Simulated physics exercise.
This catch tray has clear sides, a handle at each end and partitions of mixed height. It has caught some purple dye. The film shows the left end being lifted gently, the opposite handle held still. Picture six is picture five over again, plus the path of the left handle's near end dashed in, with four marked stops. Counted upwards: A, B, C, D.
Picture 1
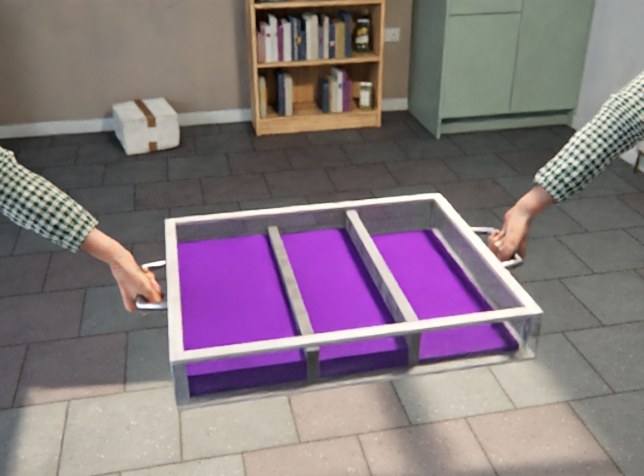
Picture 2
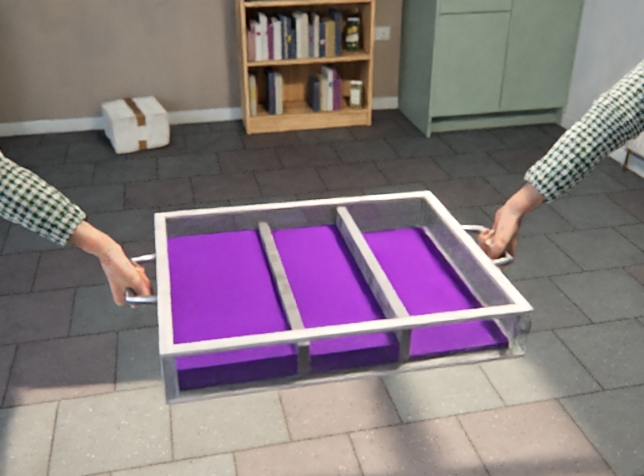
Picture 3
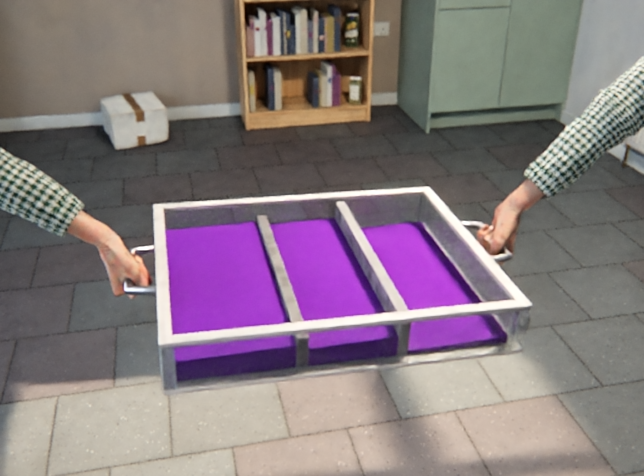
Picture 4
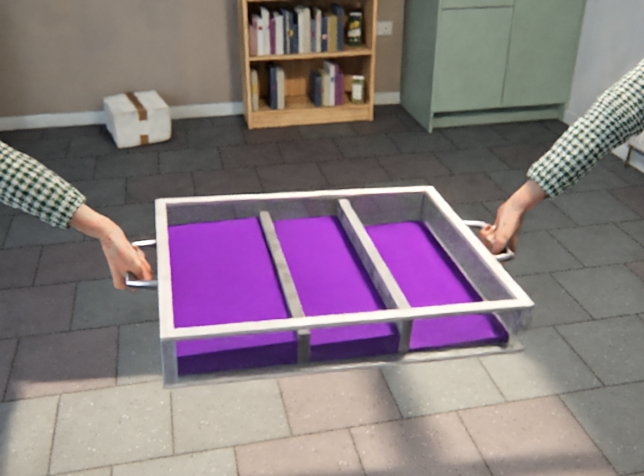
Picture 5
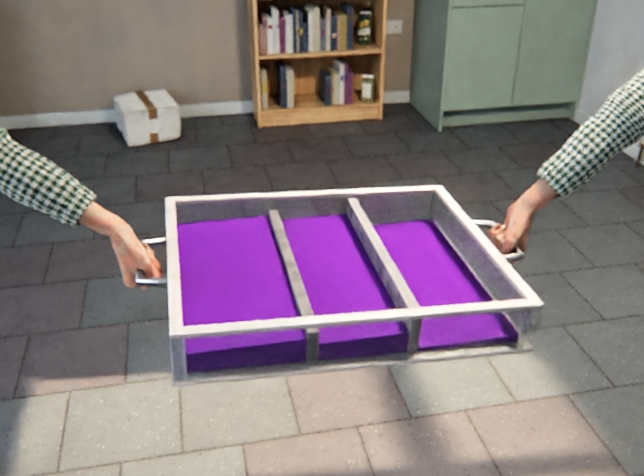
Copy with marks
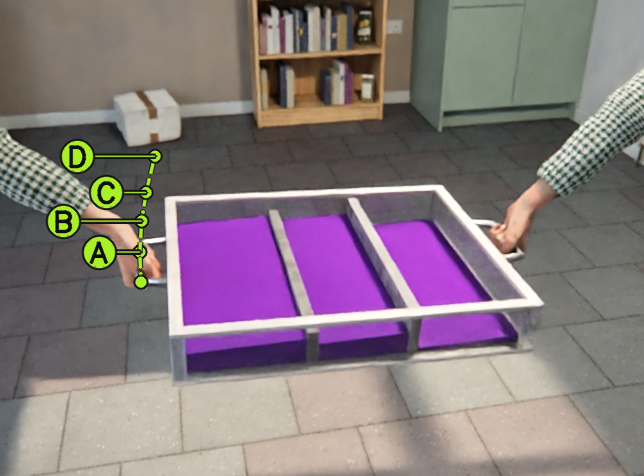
In a room with grey floor tiles, two hands holding a clear-sided, partitioned tray of purple dye, tilting it slightly down to the right.
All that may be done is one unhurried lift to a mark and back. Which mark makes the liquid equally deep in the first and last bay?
Take D.
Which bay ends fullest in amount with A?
It is the left one.
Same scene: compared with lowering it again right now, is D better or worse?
Better.
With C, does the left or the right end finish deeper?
The left one.
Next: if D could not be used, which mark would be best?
Mark C.
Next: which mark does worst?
A.
On the marked copy, A at (139, 252); B at (141, 221); C at (146, 192); D at (155, 156).
For mark A, the left end bay stands much deeper than the other; nothing spills.
For mark B, the left end bay stands much deeper than the other; nothing spills.
For mark C, the left end bay stands much deeper than the other; nothing spills.
For mark D, the two end bays stand about equally deep; nothing spills.
